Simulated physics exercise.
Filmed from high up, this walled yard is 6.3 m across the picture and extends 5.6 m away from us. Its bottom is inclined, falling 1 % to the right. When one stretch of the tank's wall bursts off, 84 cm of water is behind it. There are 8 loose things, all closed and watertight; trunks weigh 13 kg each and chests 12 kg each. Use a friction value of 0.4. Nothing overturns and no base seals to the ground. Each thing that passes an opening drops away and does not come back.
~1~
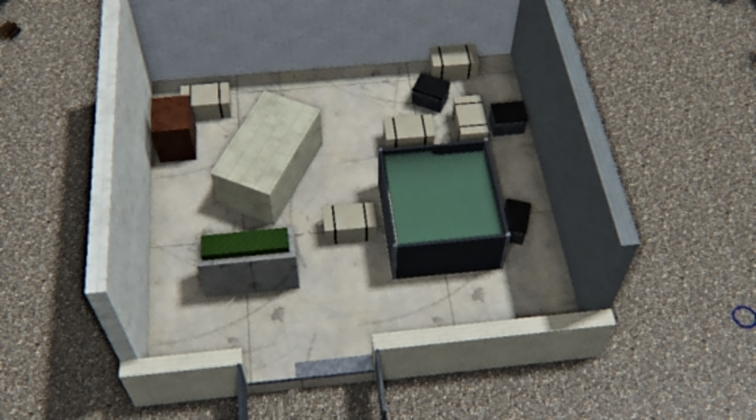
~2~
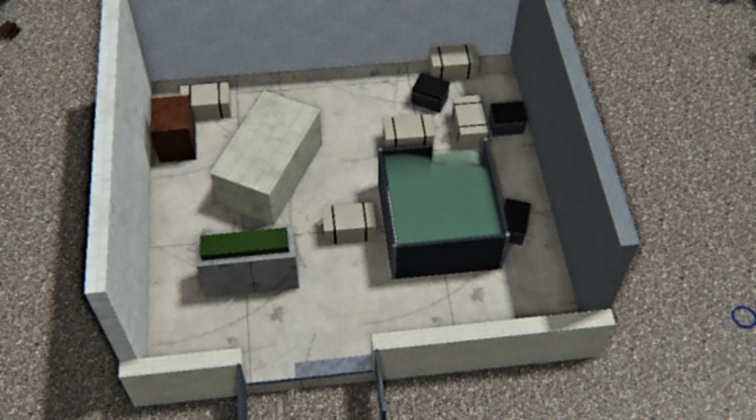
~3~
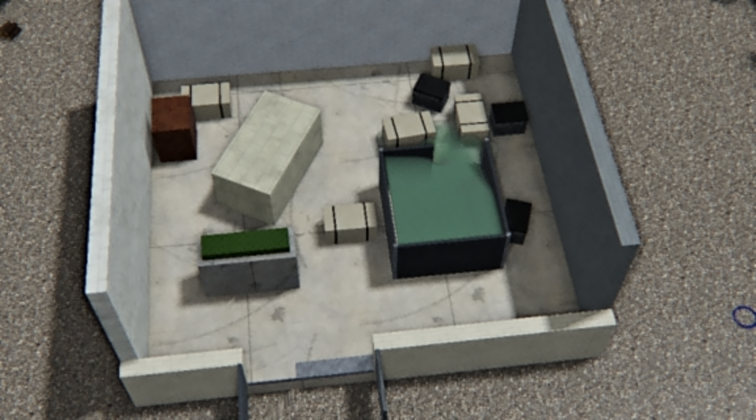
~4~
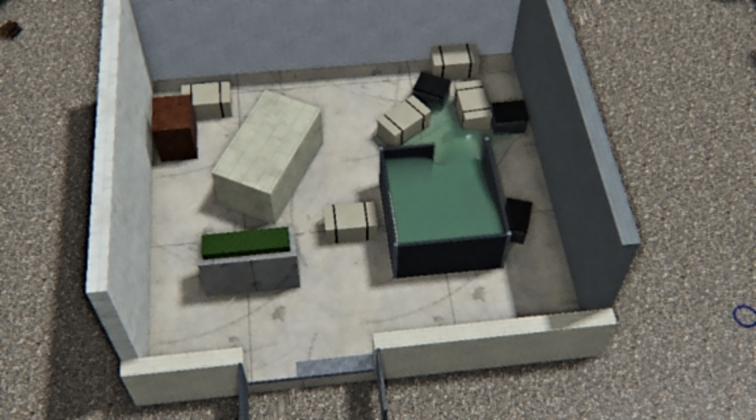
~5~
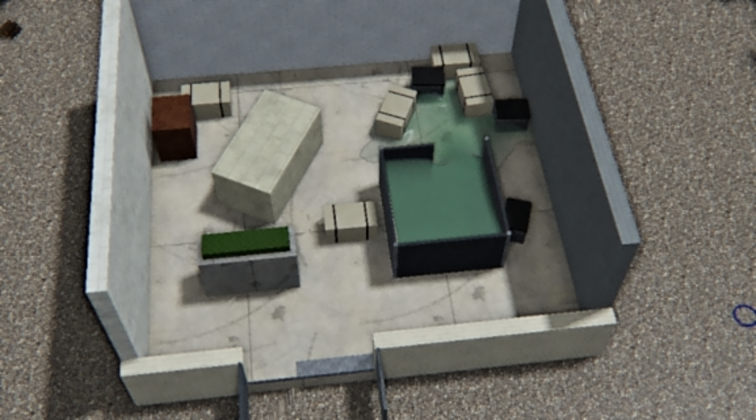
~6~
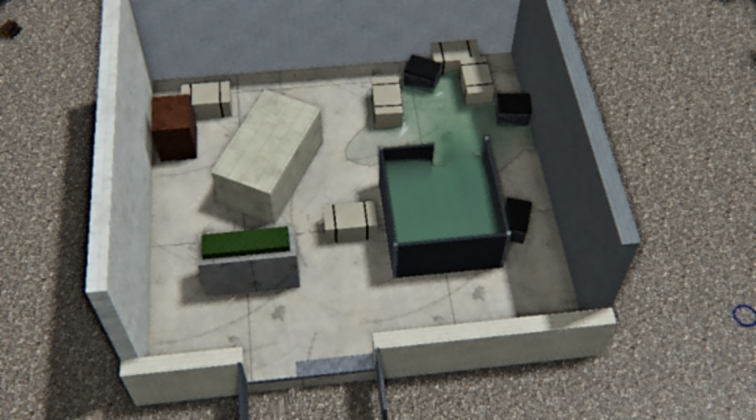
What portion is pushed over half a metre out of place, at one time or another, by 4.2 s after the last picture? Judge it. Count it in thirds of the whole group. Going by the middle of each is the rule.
A large share, two thirds or beyond.
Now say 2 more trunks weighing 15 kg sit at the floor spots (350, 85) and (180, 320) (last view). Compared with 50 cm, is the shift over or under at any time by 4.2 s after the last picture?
The first comes out beyond the limit, the second within the limit.
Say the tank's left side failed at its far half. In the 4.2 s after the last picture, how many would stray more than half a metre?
The count would be 3.
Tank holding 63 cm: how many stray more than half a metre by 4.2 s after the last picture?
6.
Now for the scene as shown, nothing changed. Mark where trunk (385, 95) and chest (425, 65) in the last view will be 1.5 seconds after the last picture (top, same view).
I'd say close to (283, 77) and close to (363, 57).
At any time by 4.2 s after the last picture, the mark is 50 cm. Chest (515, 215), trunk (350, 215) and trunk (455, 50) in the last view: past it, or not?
Beyond the mark, within the mark, beyond the mark.
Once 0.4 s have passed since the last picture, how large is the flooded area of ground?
The covered patch comes to about 10.0 m2.
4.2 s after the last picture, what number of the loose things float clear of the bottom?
By my count, 6.
Then, 0.4 s after the last picture 3 of 8 are over 50 cm from their spots; 4 afloat.
Then, 1.5 s after the last picture 4 of 8 are over 50 cm from their spots; 4 afloat.
Then, 2.8 s after the last picture 6 of 8 are over 50 cm from their spots; 6 afloat.
Then, 4.2 s after the last picture 7 of 8 are over 50 cm from their spots, and 7 have been at some point; 6 afloat.
